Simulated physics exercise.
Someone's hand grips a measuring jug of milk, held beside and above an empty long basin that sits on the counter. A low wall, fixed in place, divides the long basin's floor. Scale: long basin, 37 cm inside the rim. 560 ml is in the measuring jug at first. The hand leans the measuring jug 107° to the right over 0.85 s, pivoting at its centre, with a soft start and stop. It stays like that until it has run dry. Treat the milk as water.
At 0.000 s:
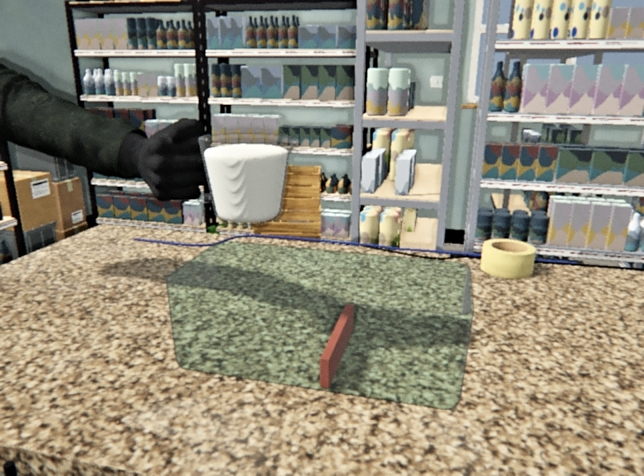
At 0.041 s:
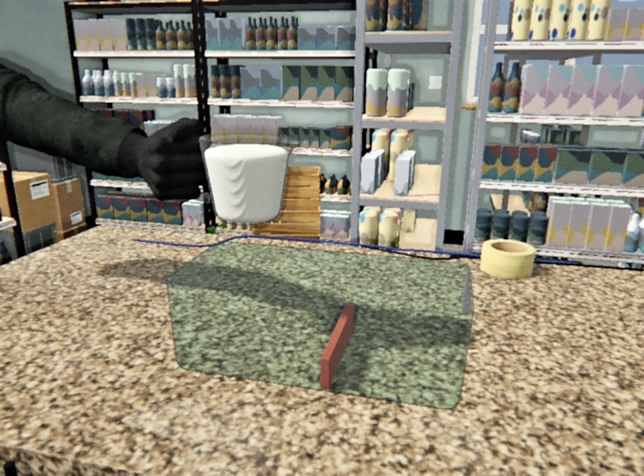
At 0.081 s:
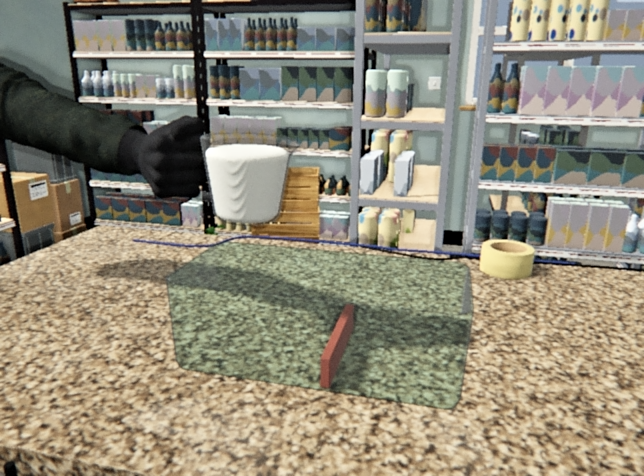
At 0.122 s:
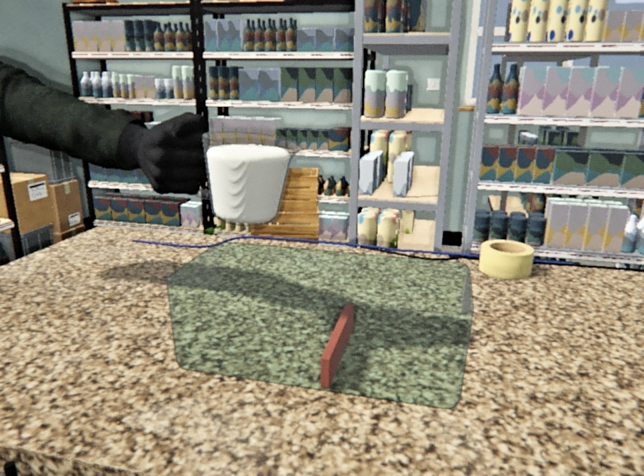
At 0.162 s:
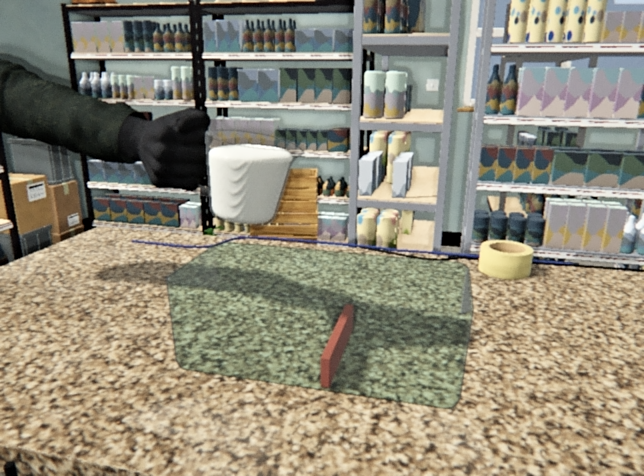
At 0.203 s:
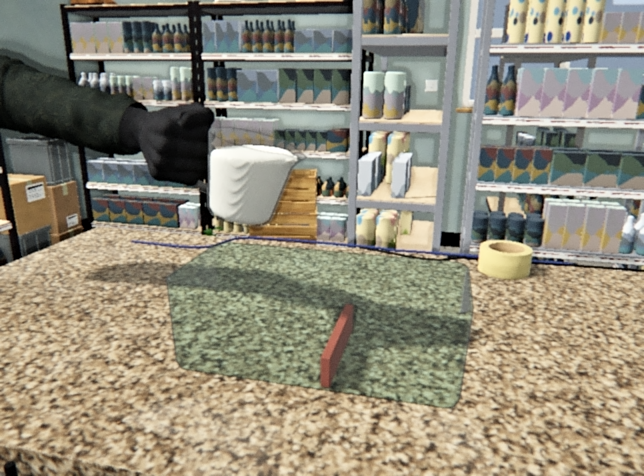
In a shop with stocked shelves, a black-gloved hand holds a jug of white milk above and beside an empty clear basin with a low red wall on a speckled counter, slowly leaning the jug slightly to the right.
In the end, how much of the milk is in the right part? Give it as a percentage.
Roughly 51 percent is in the right part.
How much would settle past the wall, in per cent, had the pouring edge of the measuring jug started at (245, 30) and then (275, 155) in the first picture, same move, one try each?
Roughly 5 per cent the first time and 10 per cent the second.
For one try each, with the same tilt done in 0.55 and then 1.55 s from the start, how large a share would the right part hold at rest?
It comes to 35 per cent, and then 65 per cent.
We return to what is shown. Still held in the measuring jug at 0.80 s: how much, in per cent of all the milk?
Roughly 10 percent remains.
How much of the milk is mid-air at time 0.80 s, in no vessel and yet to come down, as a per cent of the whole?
10 per cent, roughly.
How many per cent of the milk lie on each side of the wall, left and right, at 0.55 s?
Around 2 on the left and around 12 on the right.
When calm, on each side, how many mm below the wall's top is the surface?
About 34 mm on the left, about 30 mm on the right.
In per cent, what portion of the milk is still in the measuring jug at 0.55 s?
Around 62 in a hundred.
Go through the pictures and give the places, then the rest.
In the first frame, it leans 0°; its right rim is at (298, 142); the milk meets the walls at (211, 148) and (288, 152); the long basin's rim runs from (193, 260) to (471, 288); the wall's top is at (339, 330).
In the second frame, it leans 1°; its right rim is at (299, 143); the milk meets the walls at (211, 148) and (288, 153).
In the third frame, it leans 2°; its right rim is at (300, 145); the milk meets the walls at (212, 148) and (289, 153).
In the fourth frame, it leans 5°; its right rim is at (302, 148); the milk meets the walls at (214, 147) and (290, 154).
In the fifth frame, it leans 9°; its right rim is at (304, 152); the milk meets the walls at (215, 148) and (293, 155).
In the sixth frame, it leans 14°; its right rim is at (306, 158); the milk meets the walls at (217, 150) and (298, 157).
After 0.55 s the tilt is 77° and 63 per cent is still to pour, 2 is left of the wall and 12 right of it.
After 0.80 s the tilt is 106° and 10 per cent is still to pour, 32 is left of the wall and 49 right of it.
After 1.06 s the tilt is 107° and 0 per cent is still to pour, 49 is left of the wall and 50 right of it.
After 1.35 s the tilt is 107° and 0 per cent is still to pour, 48 is left of the wall and 51 right of it.
In the end 48 per cent lies left of the wall, 51 right of it and 0 outside.
